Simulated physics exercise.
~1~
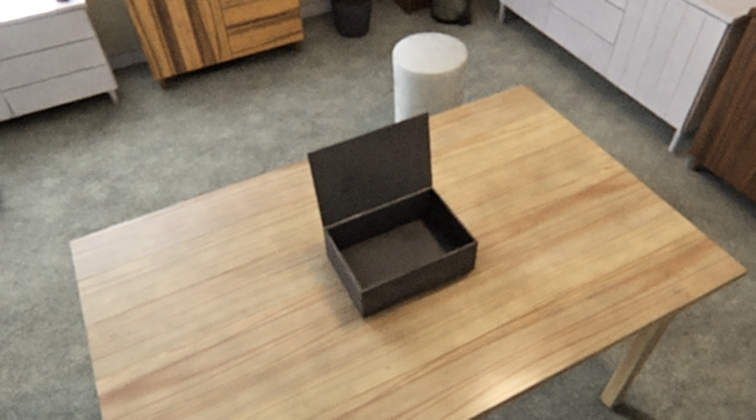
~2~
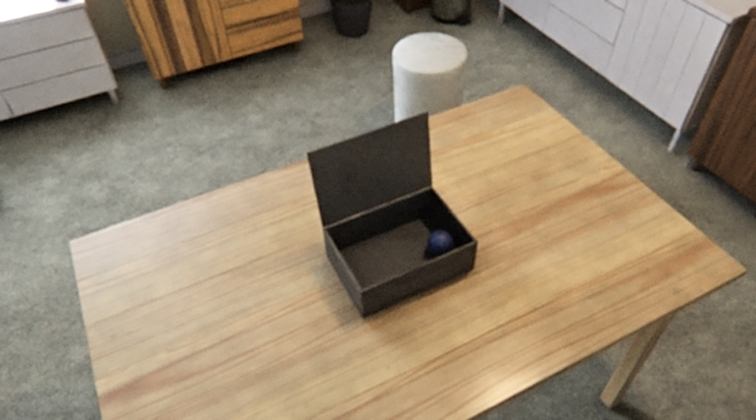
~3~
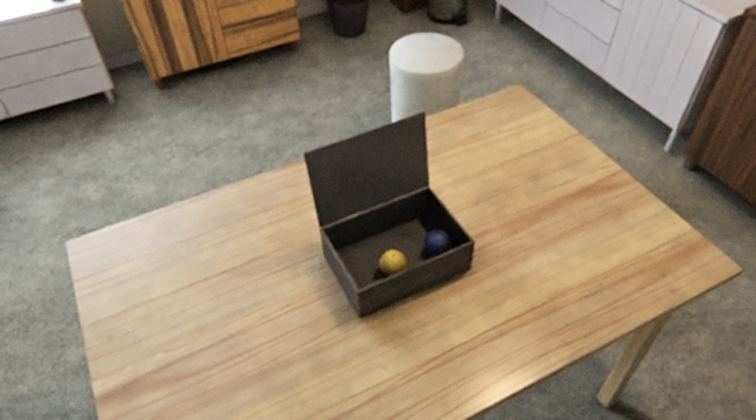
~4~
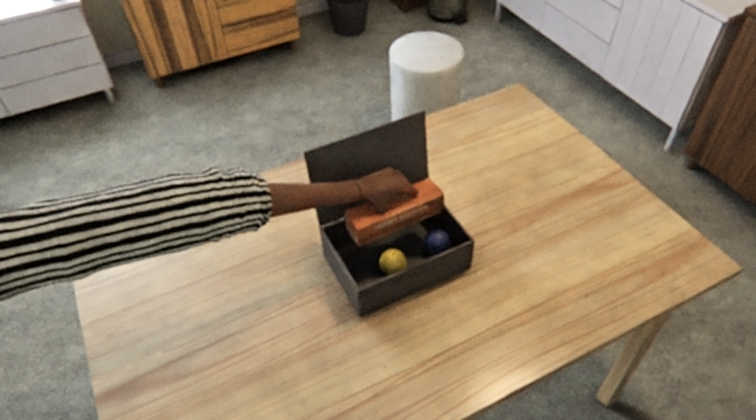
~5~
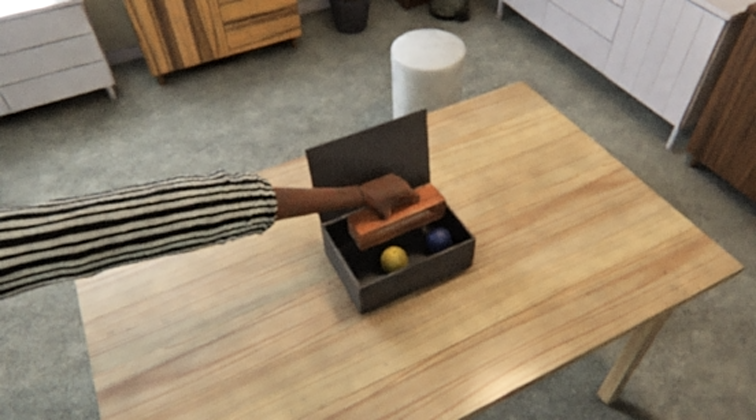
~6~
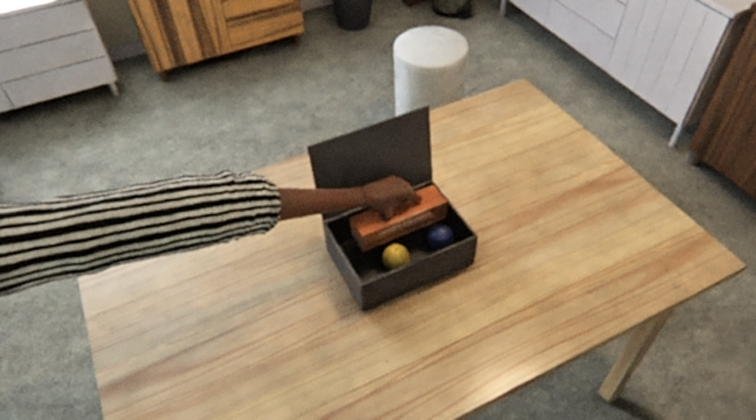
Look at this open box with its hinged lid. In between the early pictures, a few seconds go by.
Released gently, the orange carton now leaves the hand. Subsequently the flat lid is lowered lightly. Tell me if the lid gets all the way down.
Meets the rim.
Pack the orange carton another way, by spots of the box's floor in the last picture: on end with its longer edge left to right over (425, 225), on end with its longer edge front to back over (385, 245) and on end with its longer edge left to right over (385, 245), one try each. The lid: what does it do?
On the first attempt the lid remains open a bit, on the second it remains open a bit, and on the third it remains open a bit.
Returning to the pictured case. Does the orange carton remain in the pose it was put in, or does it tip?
After all that, it finishes out of line.
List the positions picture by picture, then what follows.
In the first picture, the last thing is not in view yet.
In the second picture, the last thing is not in view yet.
In the third picture, the last thing is not in view yet; yellow apple (393, 264).
The fourth picture shows on its way; orange carton (395, 211); yellow apple (393, 263).
The fifth picture shows on its way; orange carton (397, 216); yellow apple (394, 261).
The sixth picture shows in place under the hand; orange carton (399, 217); yellow apple (396, 258).
Then, 1.00 s after the last picture, lid starting down; orange carton on its side near (393, 225); blue ball rolled about its own width; yellow apple rolled a little.
Then, 1.80 s after the last picture, lid 45° above the rim; orange carton on its side near (393, 225); blue ball rolled a little; yellow apple rolled a little.
At rest, lid shut; tipped over in the box, orange carton; the other 2 in place. Seen from the same camera at the end, orange carton near (393, 225).
